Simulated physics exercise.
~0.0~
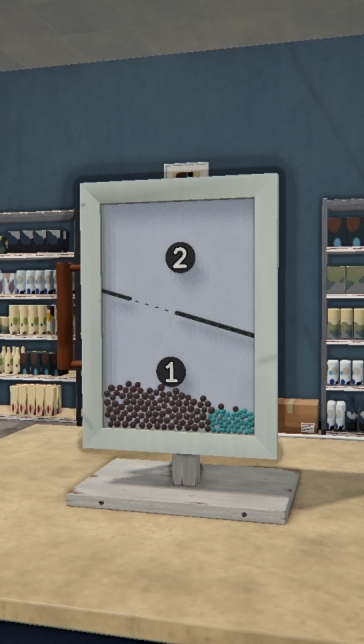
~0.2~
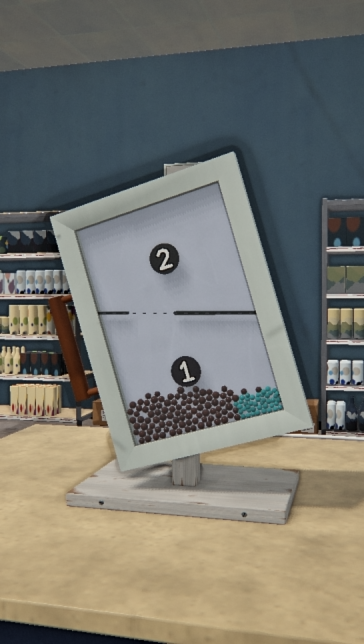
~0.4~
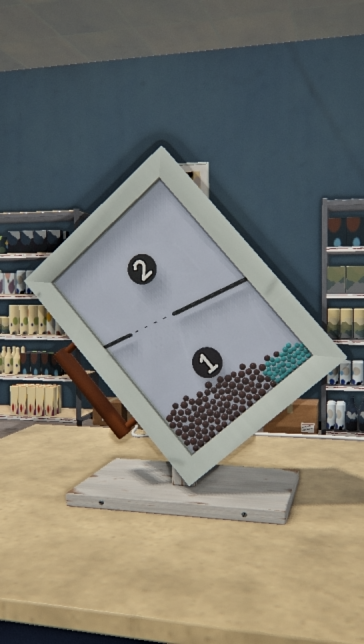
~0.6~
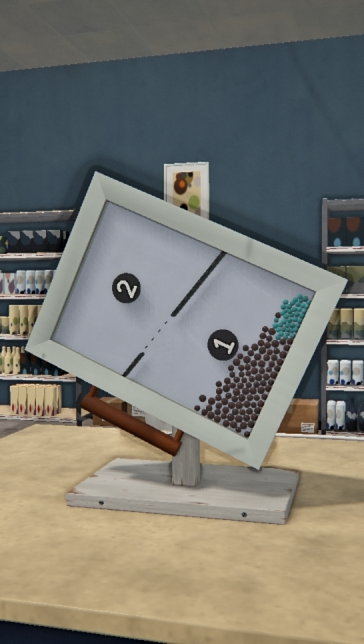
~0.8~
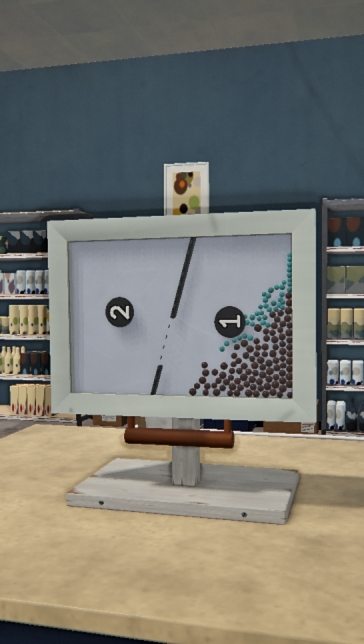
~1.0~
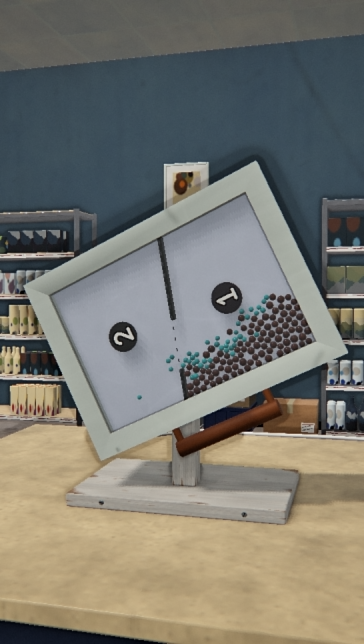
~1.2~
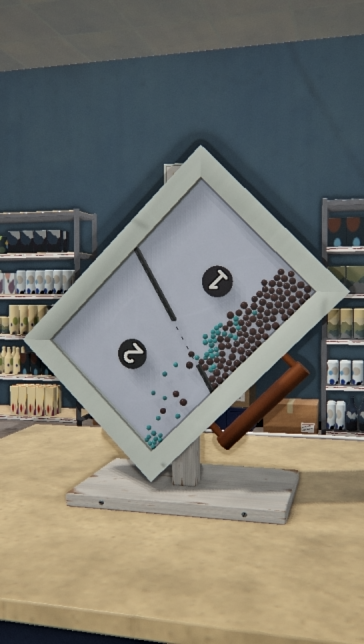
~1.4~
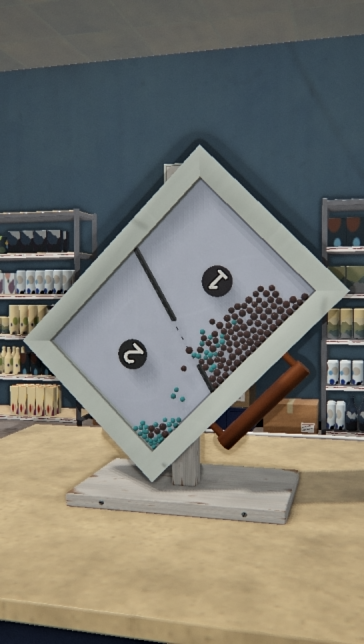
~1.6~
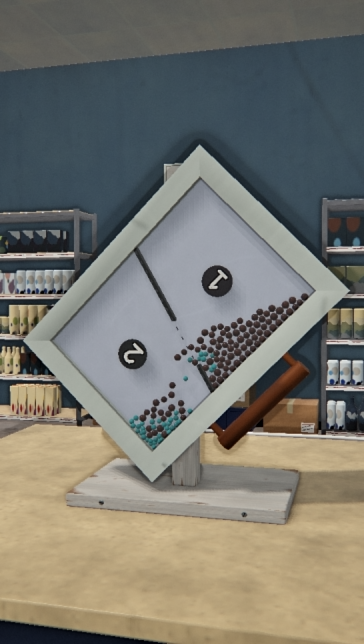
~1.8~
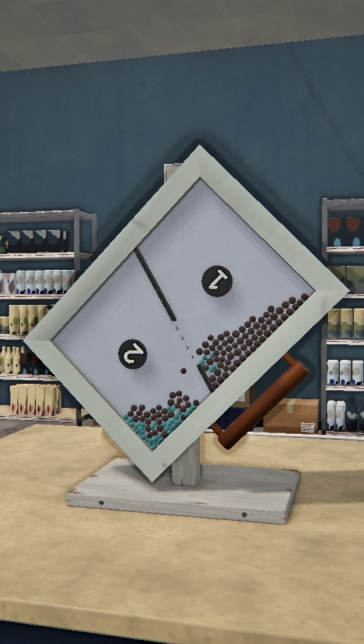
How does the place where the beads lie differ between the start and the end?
At the start the beads all lie along the bottom of the upright case in chamber one. At the end they are split between both chambers along the lower edges of the tilted case, with their middle a little higher and further right.
A framed case of beads turns anticlockwise, and most turquoise beads spill into chamber two.
